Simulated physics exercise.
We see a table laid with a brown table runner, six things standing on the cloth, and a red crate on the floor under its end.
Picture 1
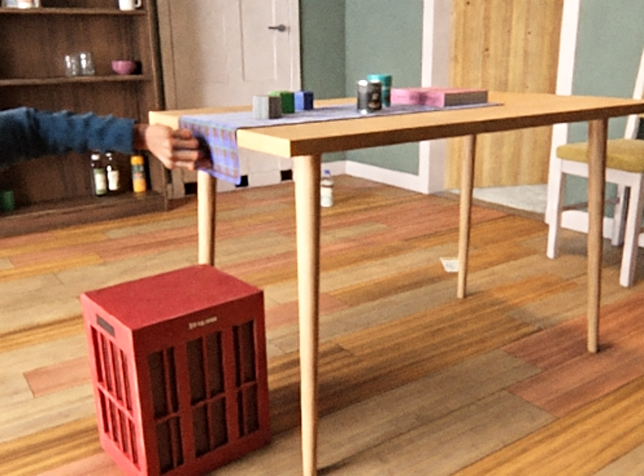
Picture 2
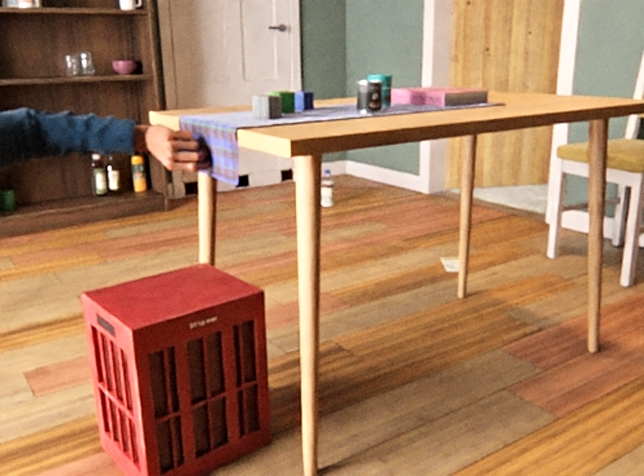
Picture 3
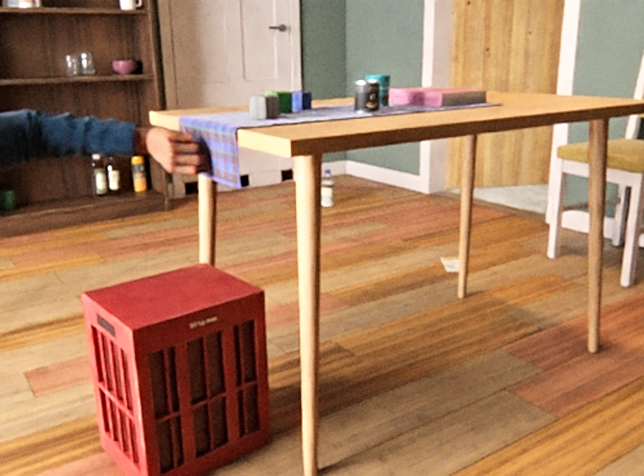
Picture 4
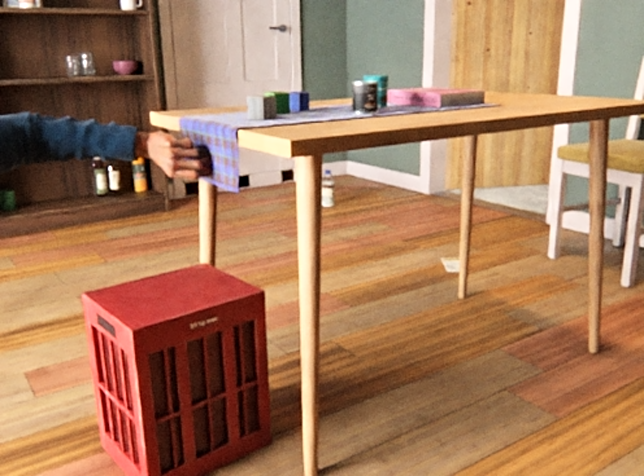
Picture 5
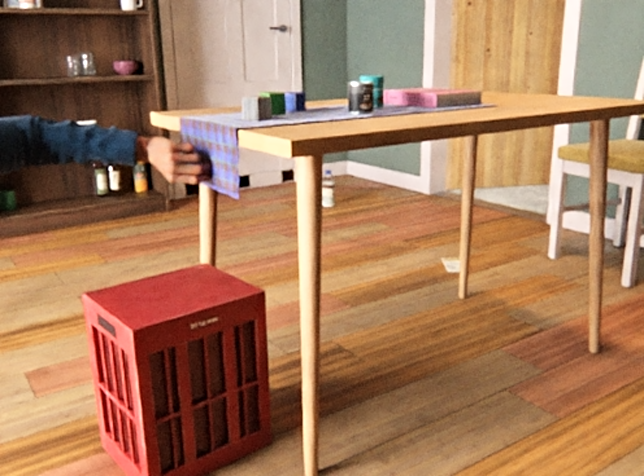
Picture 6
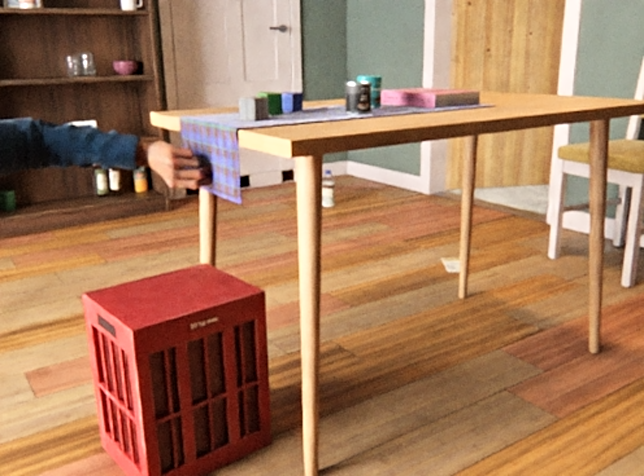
A hand in a dark blue sleeve grips a bluish checked runner at the left end of a pale wooden table, seen from a low side view in a wood-floored room. Small cubes, including grey and green, a black can, a turquoise can and a pink block stand on it, above a red floor crate. The hand draws the cloth slowly down, its hem lowering slightly as the objects shift slightly left, while the camera stays still.
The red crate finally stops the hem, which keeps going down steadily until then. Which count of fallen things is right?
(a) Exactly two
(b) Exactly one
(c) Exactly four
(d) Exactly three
Option a: Exactly two.
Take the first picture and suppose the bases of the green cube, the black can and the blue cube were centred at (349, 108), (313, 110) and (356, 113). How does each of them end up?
Here's the result: The green cube remains in place, the black can remains in place and the blue cube remains in place.
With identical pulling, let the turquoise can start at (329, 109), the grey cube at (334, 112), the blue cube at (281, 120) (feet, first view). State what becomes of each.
Result - turquoise can still up, grey cube still up, blue cube down.
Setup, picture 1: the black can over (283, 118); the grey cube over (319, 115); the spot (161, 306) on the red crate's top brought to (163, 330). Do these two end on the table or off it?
Observed: Black can departs; grey cube departs.
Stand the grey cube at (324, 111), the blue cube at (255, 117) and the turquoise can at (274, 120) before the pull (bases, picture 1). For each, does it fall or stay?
The grey cube ends up still aboard, the blue cube ends up knocked off, the turquoise can ends up knocked off.
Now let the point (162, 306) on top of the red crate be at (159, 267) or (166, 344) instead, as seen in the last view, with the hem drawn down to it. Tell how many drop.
Counts: 1, 3.
Early on, hem near (211, 229); all still up.
Midway, hem near (212, 266); grey cube gone.
Near the end, hem on the crate; grey cube and green cube gone.
Finally, hem on the crate; grey cube and green cube gone. It carries off two.
